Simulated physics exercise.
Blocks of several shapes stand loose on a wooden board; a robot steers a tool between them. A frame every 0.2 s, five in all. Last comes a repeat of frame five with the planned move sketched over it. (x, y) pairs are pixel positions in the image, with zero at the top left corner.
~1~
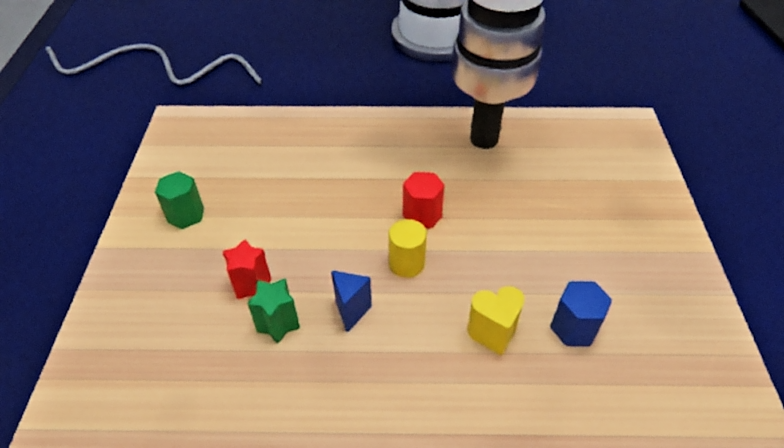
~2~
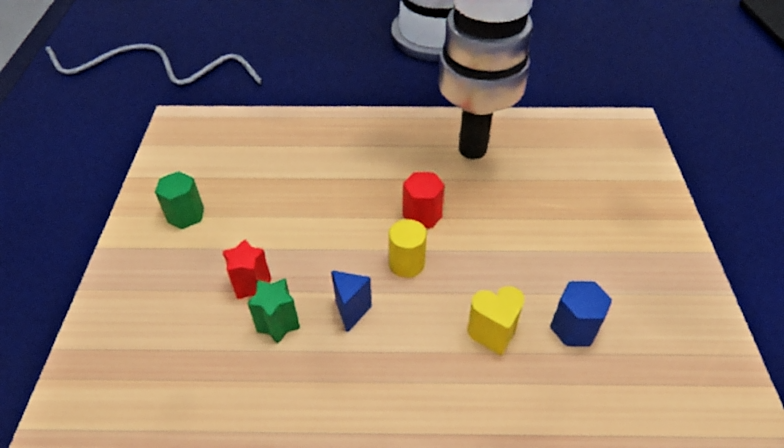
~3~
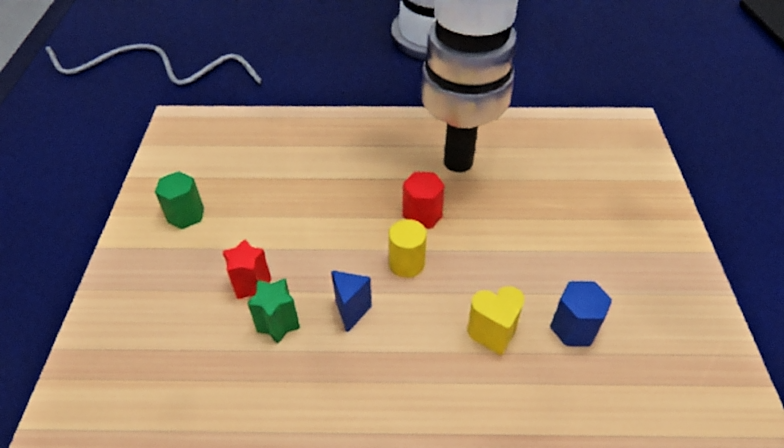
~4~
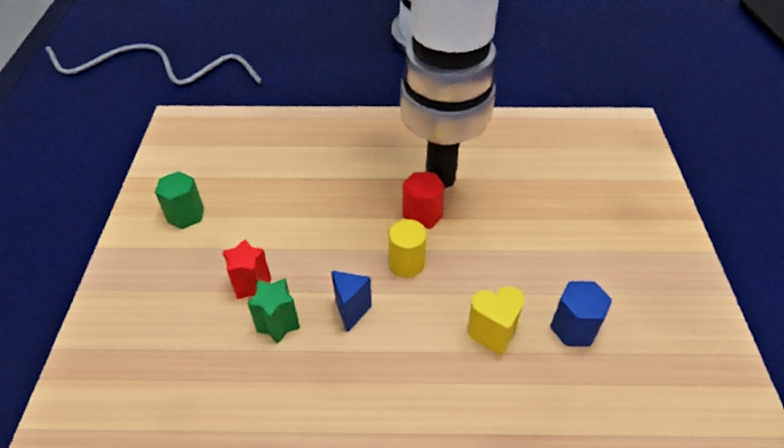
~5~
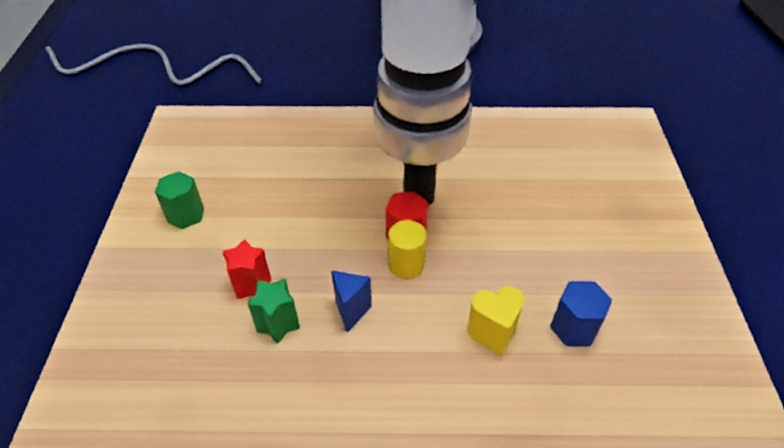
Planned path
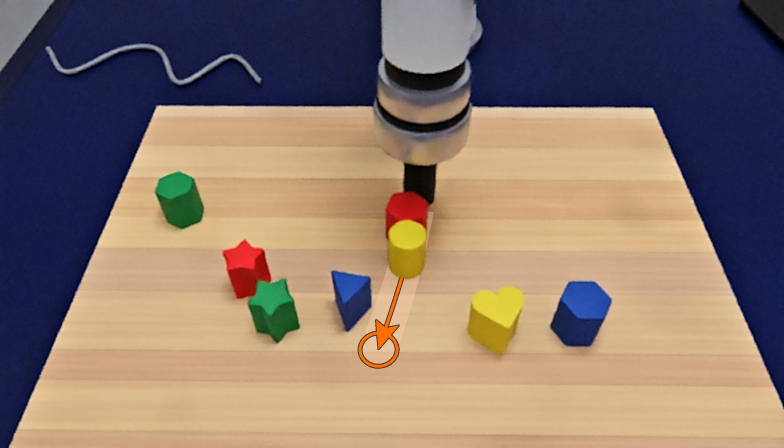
The footage shows colourful blocks of several shapes on a wooden board as a robot's dark-tipped tool moves down and left, then pushes the red hexagonal block slightly toward the lower left, close behind the yellow round block.
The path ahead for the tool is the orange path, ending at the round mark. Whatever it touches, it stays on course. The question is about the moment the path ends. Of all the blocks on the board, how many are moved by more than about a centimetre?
Two get moved.
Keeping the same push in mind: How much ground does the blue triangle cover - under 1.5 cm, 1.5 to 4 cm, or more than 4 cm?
It's set to move under 1.5 cm.
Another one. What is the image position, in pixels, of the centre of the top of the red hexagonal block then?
The middle of the upper face of the red hexagonal block will lie at about (359, 256) in the picture.
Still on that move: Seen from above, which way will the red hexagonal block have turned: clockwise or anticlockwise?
Spins clockwise.
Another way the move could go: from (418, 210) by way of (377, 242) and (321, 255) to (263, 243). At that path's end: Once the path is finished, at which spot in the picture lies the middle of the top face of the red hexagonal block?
Pixel (367, 249).
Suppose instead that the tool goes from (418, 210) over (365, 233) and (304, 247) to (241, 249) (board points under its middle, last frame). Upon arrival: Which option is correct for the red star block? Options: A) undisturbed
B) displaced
A - undisturbed.
The line goes straight from (418, 210) to (379, 349).
What follows on the original path. One third of the way, tool at (409, 240); red hexagonal block at (379, 239), turned 55° clockwise; yellow circle at (396, 268).
Two thirds of the way, tool at (396, 287); red hexagonal block at (359, 256), turned 110° clockwise; yellow circle at (385, 300).
At the end, tool at (378, 339); blue triangle unmoved; red hexagonal block at (359, 256), turned 110° clockwise; yellow circle at (366, 358).
